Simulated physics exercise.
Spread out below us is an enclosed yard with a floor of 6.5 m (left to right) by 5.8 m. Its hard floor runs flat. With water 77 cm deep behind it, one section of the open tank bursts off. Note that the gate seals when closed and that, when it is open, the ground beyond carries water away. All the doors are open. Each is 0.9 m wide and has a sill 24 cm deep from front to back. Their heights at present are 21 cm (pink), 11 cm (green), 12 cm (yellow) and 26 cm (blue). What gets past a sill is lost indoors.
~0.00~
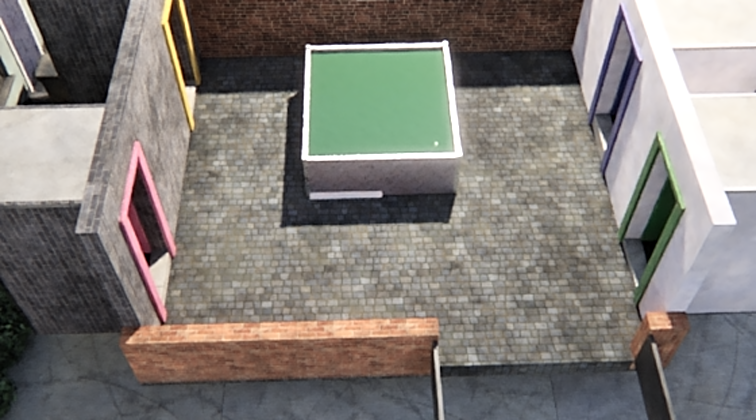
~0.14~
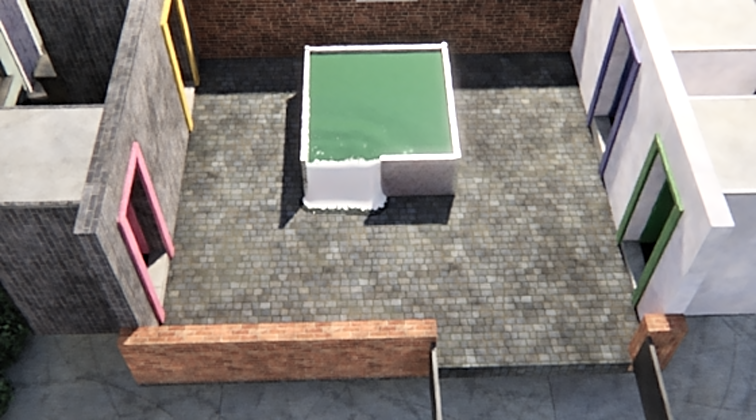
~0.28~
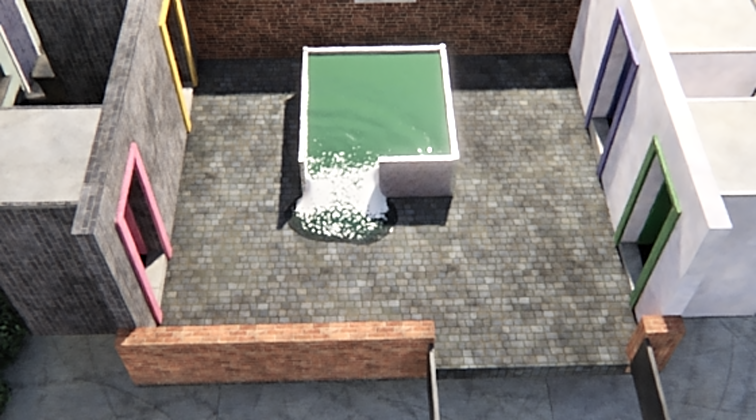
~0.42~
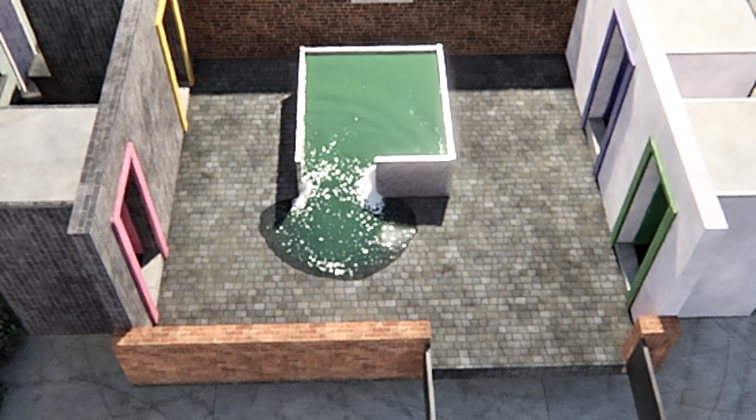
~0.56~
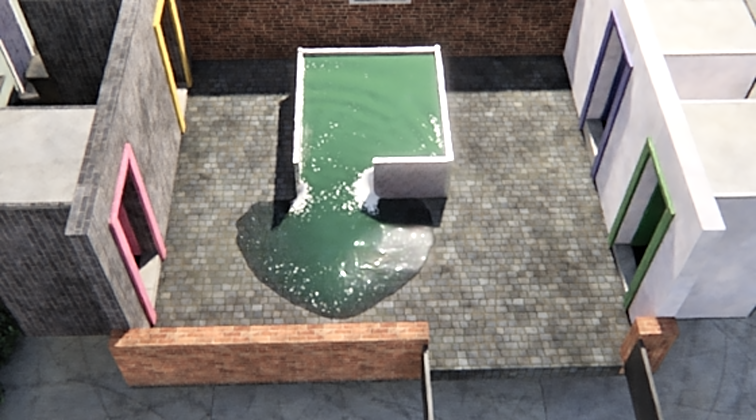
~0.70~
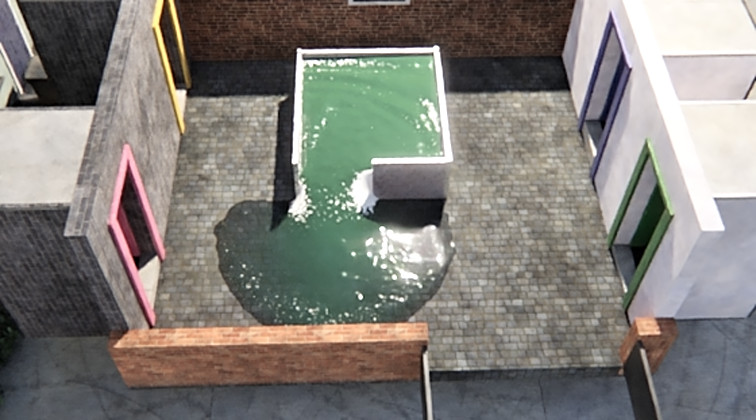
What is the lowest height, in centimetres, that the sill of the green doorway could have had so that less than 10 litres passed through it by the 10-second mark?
About 10.5 cm.
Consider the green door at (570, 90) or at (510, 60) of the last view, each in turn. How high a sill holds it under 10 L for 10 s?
About 11.5 cm for the first and 10.0 cm for the second.
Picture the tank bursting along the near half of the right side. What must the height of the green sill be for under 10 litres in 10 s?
A height of around 20 cm.
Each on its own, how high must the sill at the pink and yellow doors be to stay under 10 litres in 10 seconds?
Roughly 25 cm at pink and 12.5 cm at yellow.
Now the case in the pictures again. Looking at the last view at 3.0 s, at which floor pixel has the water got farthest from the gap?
The farthest wet point is roughly at (637, 349) in the last view.
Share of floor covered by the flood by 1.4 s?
Some 30 in a hundred.
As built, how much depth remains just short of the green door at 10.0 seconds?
The depth there is around 8.5 cm.
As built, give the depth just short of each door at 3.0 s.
In cm - pink: 25, green: 0, yellow: 0, blue: 0.
After 1.4 s water covers 30 % of the floor, deepest (44 cm) near (326, 206); it has not reached the green door.
After 3.0 s water covers 40 % of the floor, deepest (36 cm) near (146, 361); it has not reached the green door.
After 10.0 s water covers 95 % of the floor, deepest (14 cm) near (187, 98); 9 cm at the green door, 7 litres in over its 11 cm sill.
At the green door as built, the water arrived by 3.2 s and peaked near 13 cm at 4.0 s.
Run again over the same 10 s with other heights there, 25 litres in over 9 cm, 2 litres over 12.5 cm. The limit of 10 litres is kept from about 10.5 cm up.
